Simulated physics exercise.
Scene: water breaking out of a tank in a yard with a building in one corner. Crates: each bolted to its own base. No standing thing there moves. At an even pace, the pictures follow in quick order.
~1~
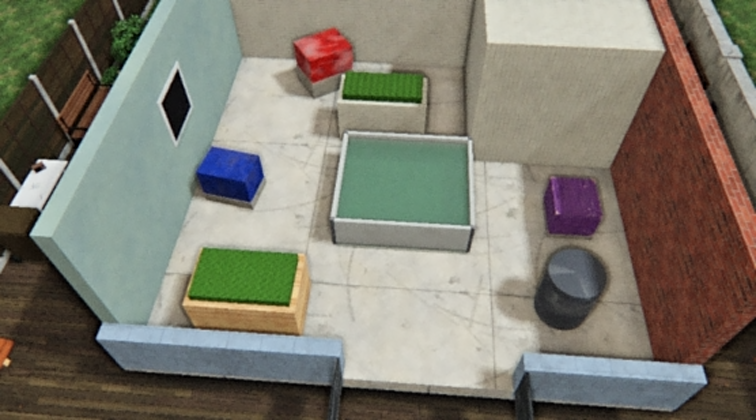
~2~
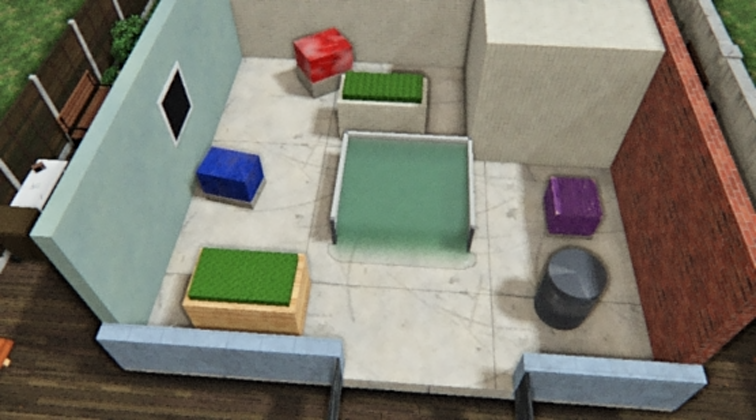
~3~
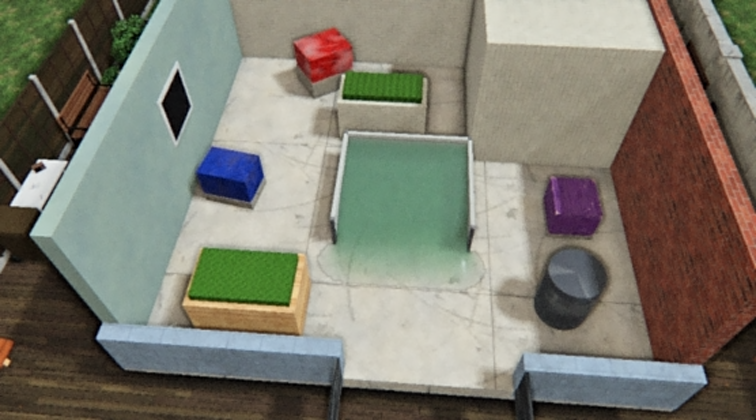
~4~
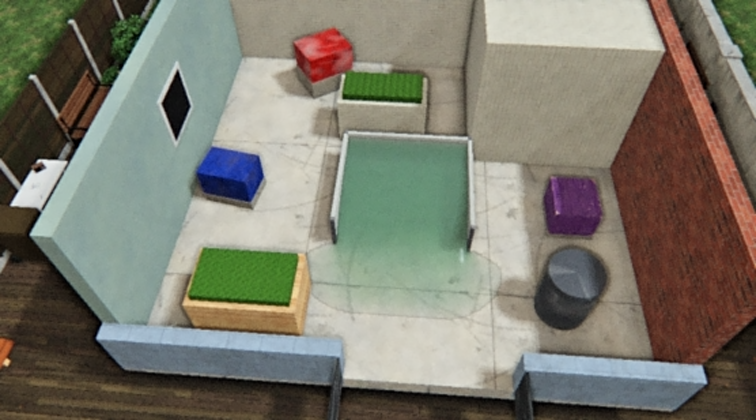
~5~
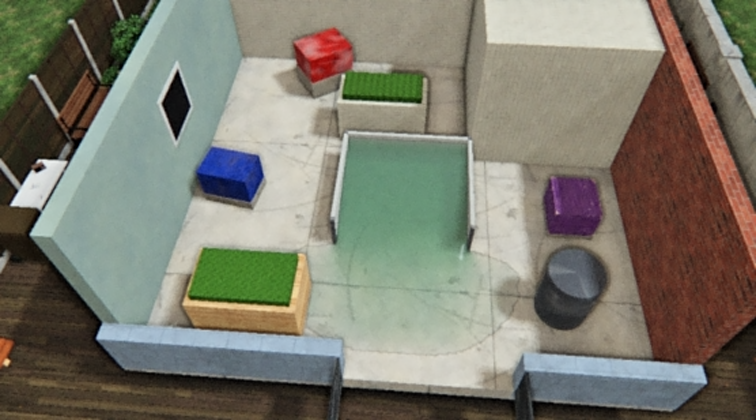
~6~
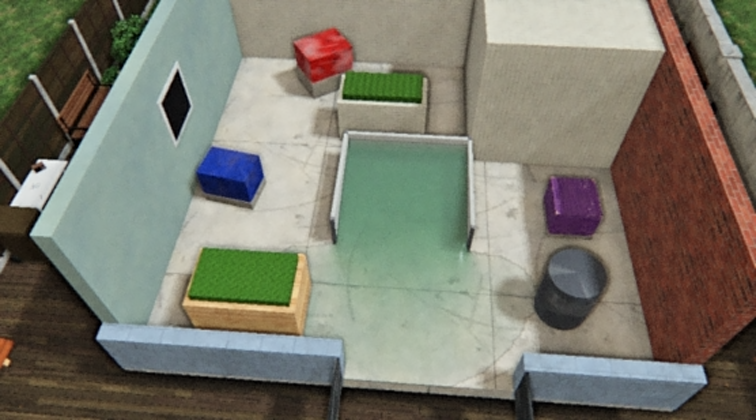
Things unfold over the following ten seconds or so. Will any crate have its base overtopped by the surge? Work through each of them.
Blue crate: Safe, red crate: Safe, purple crate: Safe.
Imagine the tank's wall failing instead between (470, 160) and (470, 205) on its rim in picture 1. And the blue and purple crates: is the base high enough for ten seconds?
My reading: Blue escapes it; purple is wetted.
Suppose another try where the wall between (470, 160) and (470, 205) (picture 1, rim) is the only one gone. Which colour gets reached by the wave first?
Answer: The crate marked purple.
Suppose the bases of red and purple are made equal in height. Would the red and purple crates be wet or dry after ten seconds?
Red crate untouched, purple crate untouched.
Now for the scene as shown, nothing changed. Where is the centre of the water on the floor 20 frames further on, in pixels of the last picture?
I reckon somewhere around (381, 272).
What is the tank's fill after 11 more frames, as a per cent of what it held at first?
That comes to some 32 per cent.
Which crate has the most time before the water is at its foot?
I'd pick the one in red.
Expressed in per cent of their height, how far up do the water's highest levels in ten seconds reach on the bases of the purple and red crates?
I'd put it at some 60 % for one and some 0 % for the other, in that order.
A moment on, water covers 25 % of the floor; the blue crate not reached, the red crate not reached, the purple crate not reached.
Next, water covers 30 % of the floor; the blue crate not reached, the red crate not reached, the purple crate not reached.
Then, water covers 40 % of the floor; the blue crate water round its plinth, the red crate not reached, the purple crate not reached.
Later, water covers 55 % of the floor; the blue crate water round its plinth, the red crate not reached, the purple crate water round its plinth.
In the end, water covers 65 % of the floor; the blue crate stayed above the water, the red crate stayed above the water, the purple crate stayed above the water.
